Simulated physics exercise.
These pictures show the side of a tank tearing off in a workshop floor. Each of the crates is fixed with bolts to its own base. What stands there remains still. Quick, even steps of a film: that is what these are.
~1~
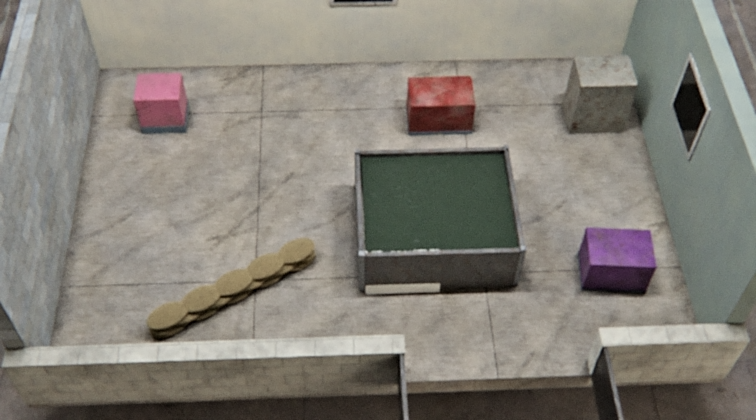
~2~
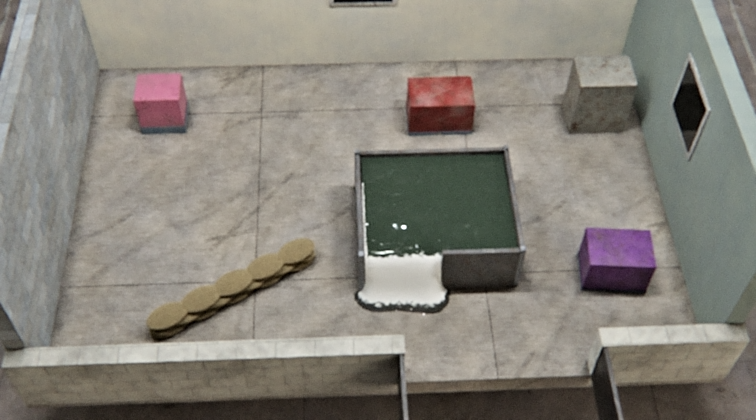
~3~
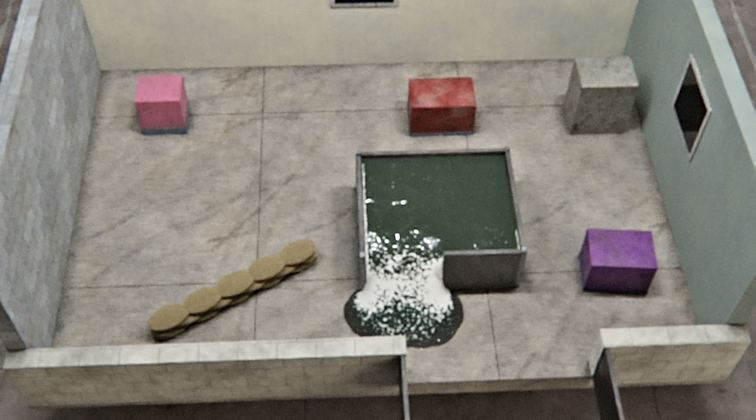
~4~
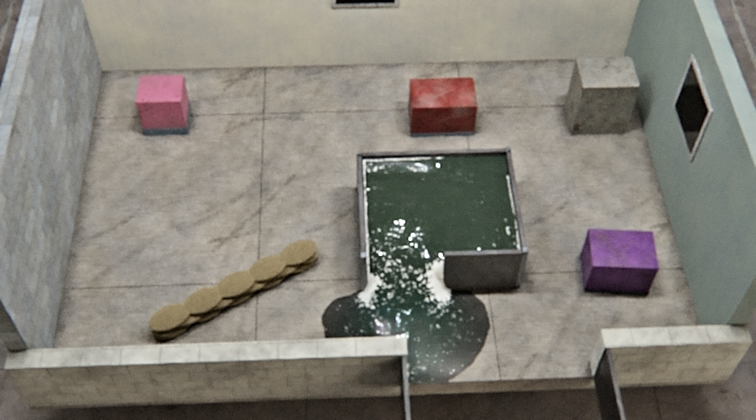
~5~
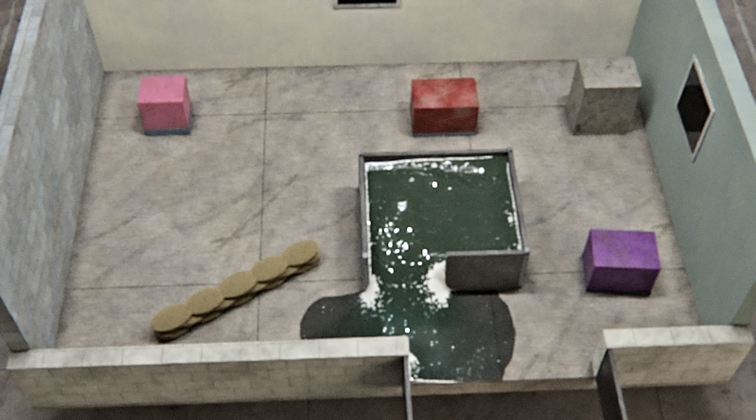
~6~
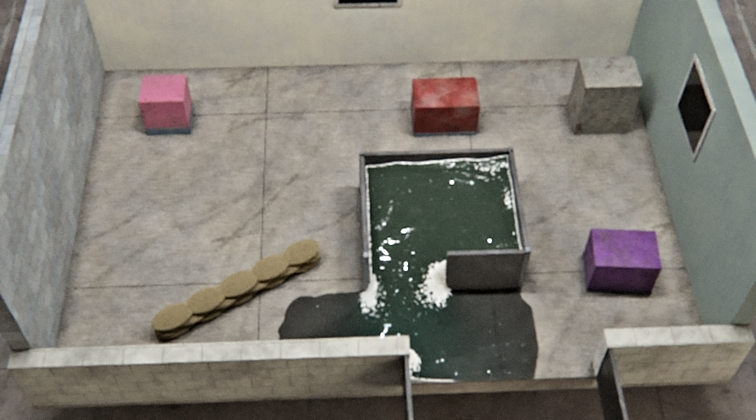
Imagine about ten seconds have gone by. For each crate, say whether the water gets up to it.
In the end the pink crate will not even get damp. The purple crate will not even get damp. The red crate will not even get damp.
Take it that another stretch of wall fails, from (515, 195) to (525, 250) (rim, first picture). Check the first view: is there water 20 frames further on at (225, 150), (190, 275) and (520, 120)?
Unwetted / unwetted / soaked.
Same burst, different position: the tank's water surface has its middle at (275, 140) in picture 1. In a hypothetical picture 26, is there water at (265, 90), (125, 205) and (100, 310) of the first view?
First unwetted; next drenched; last drenched.
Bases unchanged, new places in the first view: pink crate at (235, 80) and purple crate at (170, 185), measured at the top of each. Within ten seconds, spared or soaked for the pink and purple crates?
In short: Pink crate escapes it, purple crate ends up wet.
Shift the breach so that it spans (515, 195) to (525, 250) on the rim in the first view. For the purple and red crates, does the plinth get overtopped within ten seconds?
First the purple crate: It gets reached; then the red crate: It gets reached.
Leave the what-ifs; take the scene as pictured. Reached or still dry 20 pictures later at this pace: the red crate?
Note - red: Stays dry.
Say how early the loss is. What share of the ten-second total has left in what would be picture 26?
Around 65 %.
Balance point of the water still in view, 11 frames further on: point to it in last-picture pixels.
The spot I would choose is (383, 273).
A moment on, water covers 10 % of the floor; the pink crate not reached, the purple crate not reached, the red crate not reached.
Next, water covers 15 % of the floor; the pink crate not reached, the purple crate water round its plinth, the red crate not reached.
Then, water covers 25 % of the floor; the pink crate not reached, the purple crate water round its plinth, the red crate not reached.
Later, water covers 40 % of the floor; the pink crate water round its plinth, the purple crate water round its plinth, the red crate not reached.
In the end, water covers 60 % of the floor; the pink crate stayed above the water, the purple crate stayed above the water, the red crate stayed above the water.
